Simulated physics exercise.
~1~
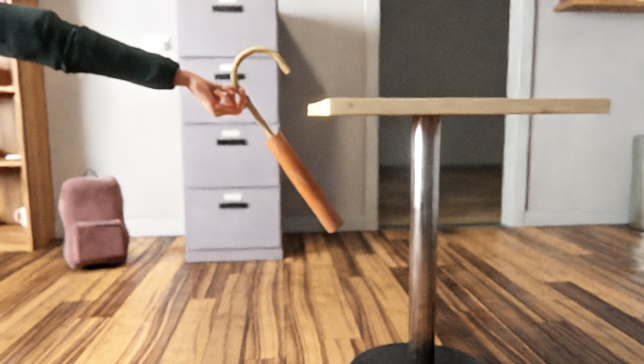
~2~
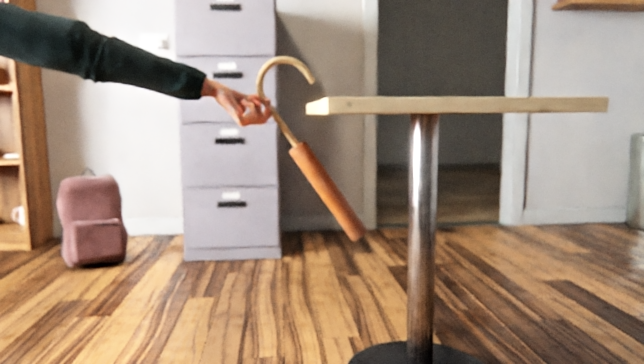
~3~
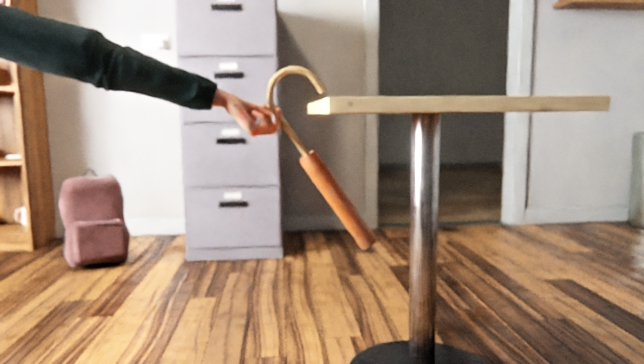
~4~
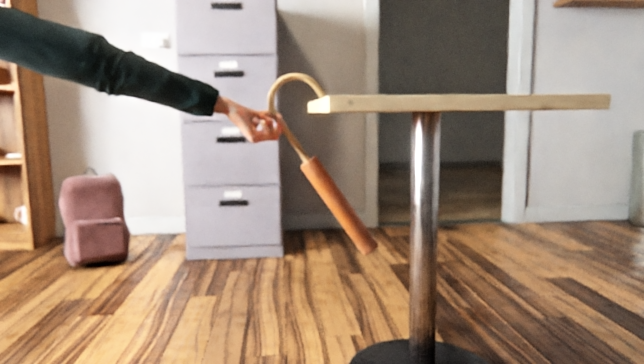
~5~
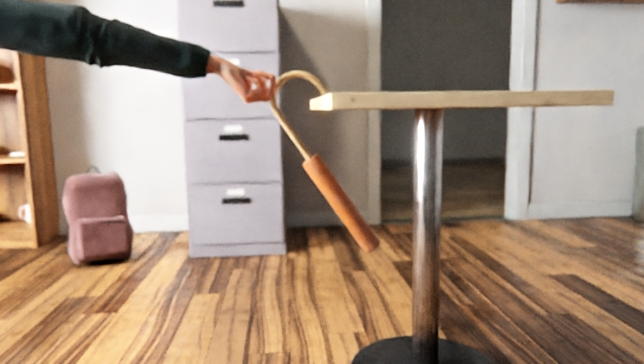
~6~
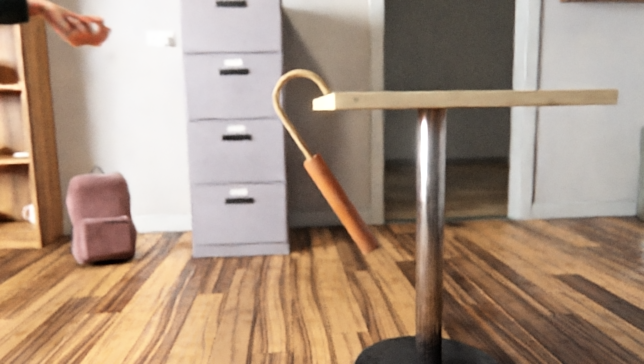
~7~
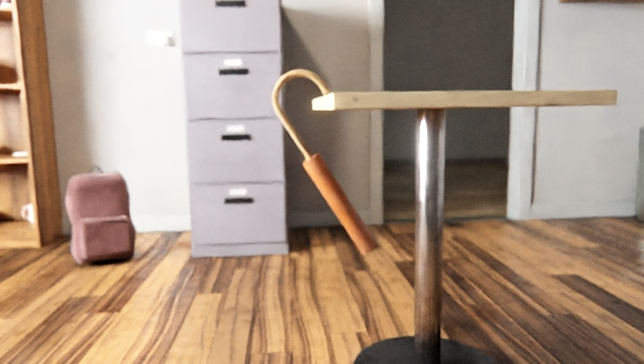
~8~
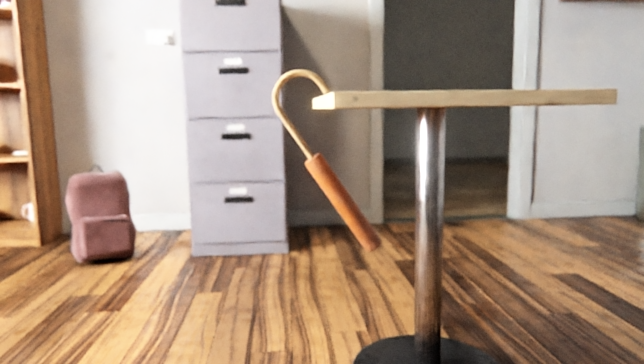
An orange umbrella with a curved handle was carried right by a hand in a dark green sleeve and hooked over the left edge of a table. The hand let go and drew back out of view, and the umbrella stayed hanging there.
